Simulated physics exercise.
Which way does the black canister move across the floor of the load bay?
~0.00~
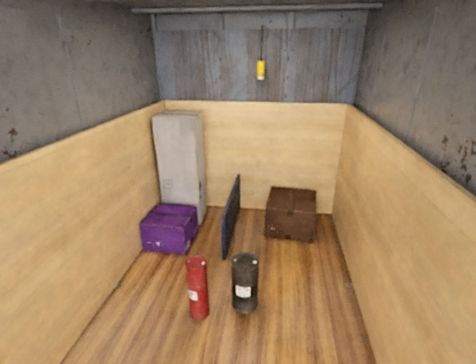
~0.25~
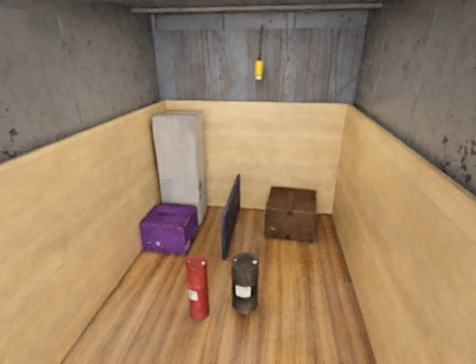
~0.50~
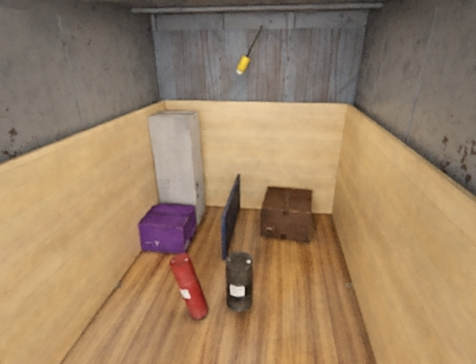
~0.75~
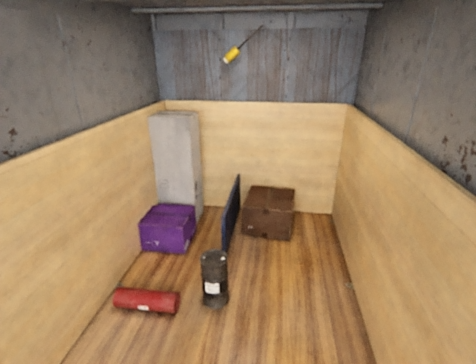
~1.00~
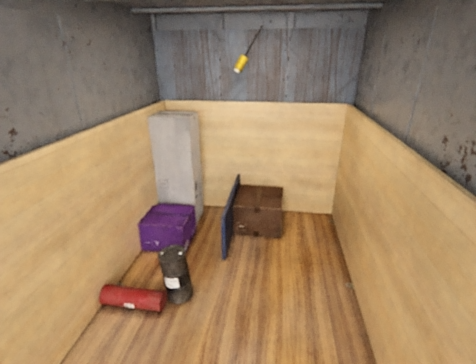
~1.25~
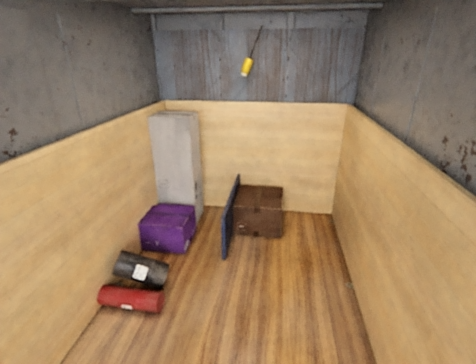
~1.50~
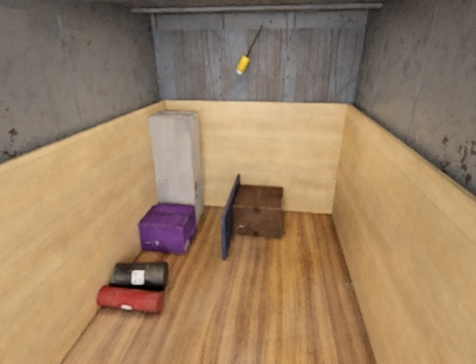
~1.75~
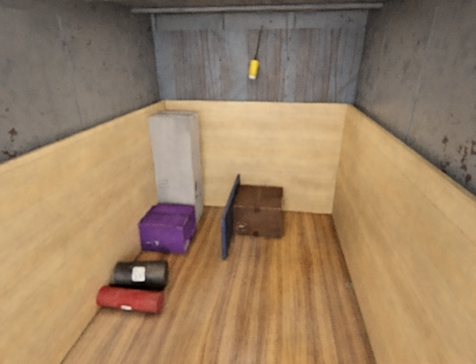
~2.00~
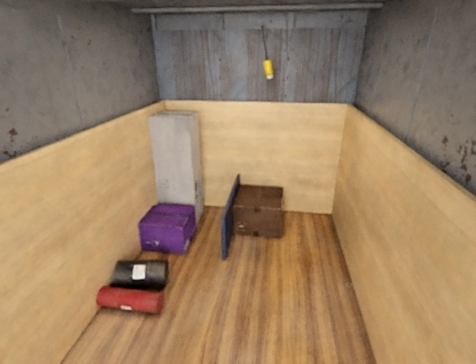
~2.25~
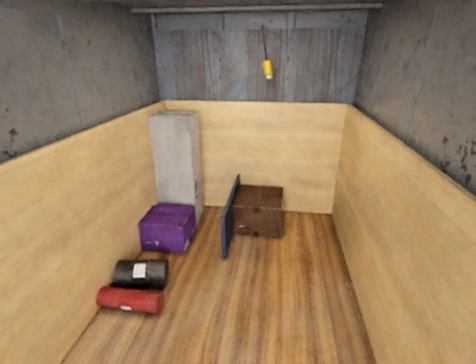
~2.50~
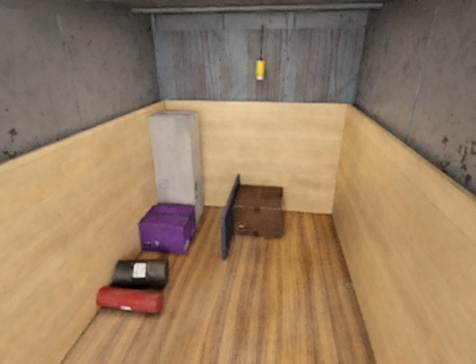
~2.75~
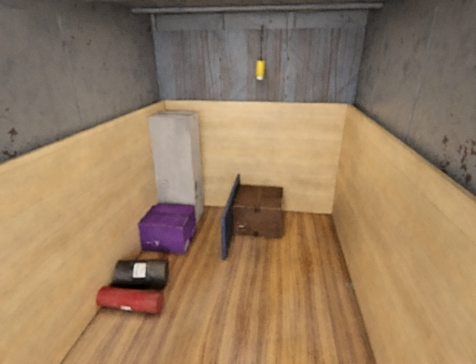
The black canister moves to the left, ending up on its side next to the red canister.
